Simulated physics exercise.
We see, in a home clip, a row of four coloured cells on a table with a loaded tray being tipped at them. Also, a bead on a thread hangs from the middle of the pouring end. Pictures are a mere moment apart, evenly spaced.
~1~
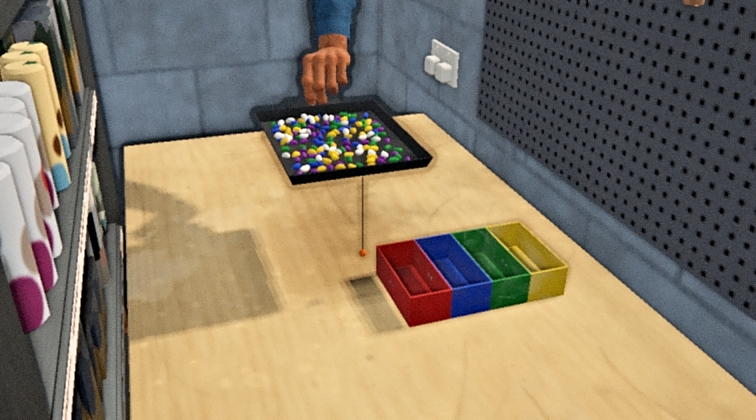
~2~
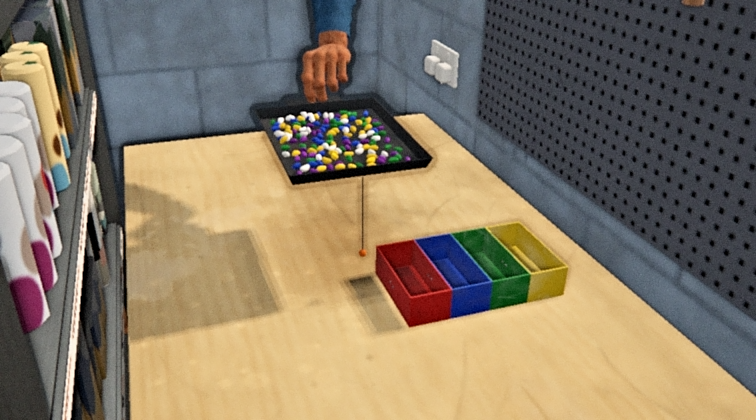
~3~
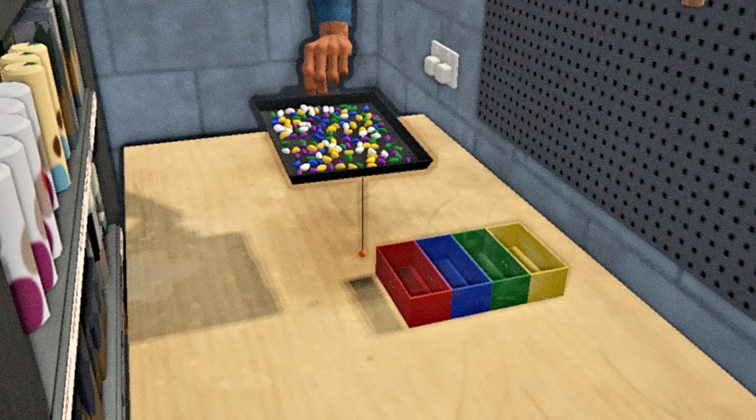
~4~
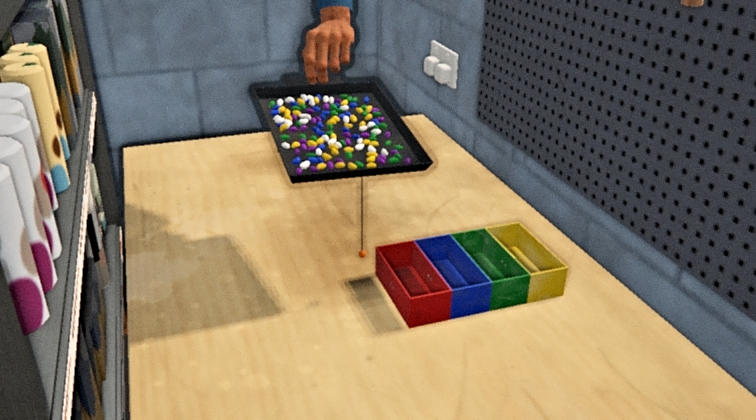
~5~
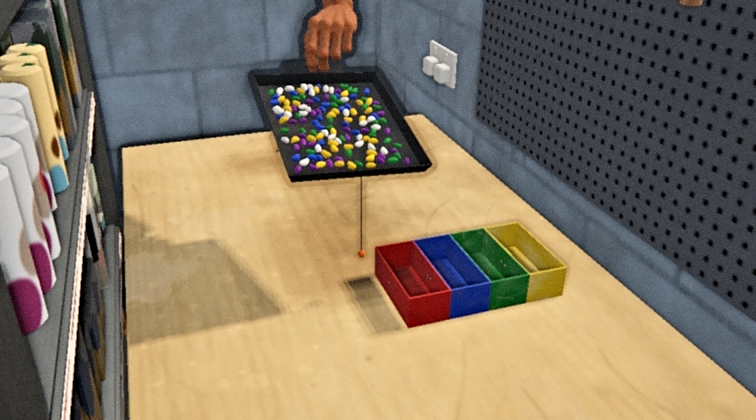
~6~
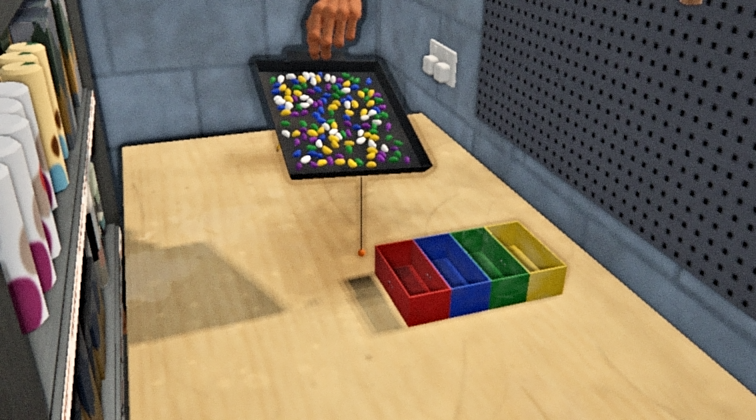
A hand in a blue sleeve holds a black tray of white, yellow, green, blue and purple jelly beans above a pale wooden table, seen from slightly above in a blue-grey block-walled room. A bead hangs on a thread below the tray, left of red, blue, green and yellow cells. The hand gradually raises the tray's far end, tilting it toward the viewer, while the camera stays still.
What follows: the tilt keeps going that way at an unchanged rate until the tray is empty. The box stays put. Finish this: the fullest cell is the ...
... Red one.
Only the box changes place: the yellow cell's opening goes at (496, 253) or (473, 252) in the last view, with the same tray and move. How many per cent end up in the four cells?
First 90 %, then 100 %.
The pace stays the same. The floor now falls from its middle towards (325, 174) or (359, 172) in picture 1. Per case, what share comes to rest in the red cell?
Around 0 percent for the first aim and around 20 percent for the second.
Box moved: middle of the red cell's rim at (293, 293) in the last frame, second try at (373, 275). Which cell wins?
Position one: The yellow cell. Position two: That blue cell.
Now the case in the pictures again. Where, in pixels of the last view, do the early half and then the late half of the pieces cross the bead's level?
I'd say around (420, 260) at first, then around (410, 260).
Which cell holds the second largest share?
The blue one.
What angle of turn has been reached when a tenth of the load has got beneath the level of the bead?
It's turned some 75 degrees by then.
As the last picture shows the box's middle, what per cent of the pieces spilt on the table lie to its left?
I'd say some 100 in a hundred.
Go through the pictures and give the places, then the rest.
The first frame shows corners of the pouring end (292, 174) and (427, 156), level; middle of the load (330, 138), jelly beans; bead on its thread (363, 253); red cell (431, 305); blue cell (471, 297); green cell (510, 289); yellow cell (548, 282).
The second frame shows corners of the pouring end (292, 173) and (427, 156), level; middle of the load (330, 137).
The third frame shows corners of the pouring end (293, 173) and (427, 158), tipped barely, lowest at the right corner; middle of the load (330, 133).
The fourth frame shows corners of the pouring end (293, 173) and (427, 160), tipped a little, lowest at the right corner; middle of the load (330, 126).
The fifth frame shows corners of the pouring end (292, 172) and (427, 162), tipped clearly, lowest at the right corner; middle of the load (330, 120).
The sixth frame shows corners of the pouring end (293, 170) and (427, 163), tipped clearly, lowest at the right corner; middle of the load (331, 112); red cell (430, 305); blue cell (470, 297); green cell (509, 289); yellow cell (547, 281).
Just after the last frame, tray tipped steeply; the larger part on the tray; roughly a quarter falling or outside the box.
A moment on, tray tipped past a quarter turn; roughly a third in the red cell; roughly a quarter in the blue cell; roughly a third falling or outside the box.
Further on, tray tipped past a quarter turn; roughly a third in the red cell; roughly a quarter in the blue cell; roughly a third falling or outside the box.
When it is over, tray tipped past a quarter turn; roughly a third in the red cell; roughly a quarter in the blue cell; not one in the green cell; not one in the yellow cell; roughly a third outside the box.
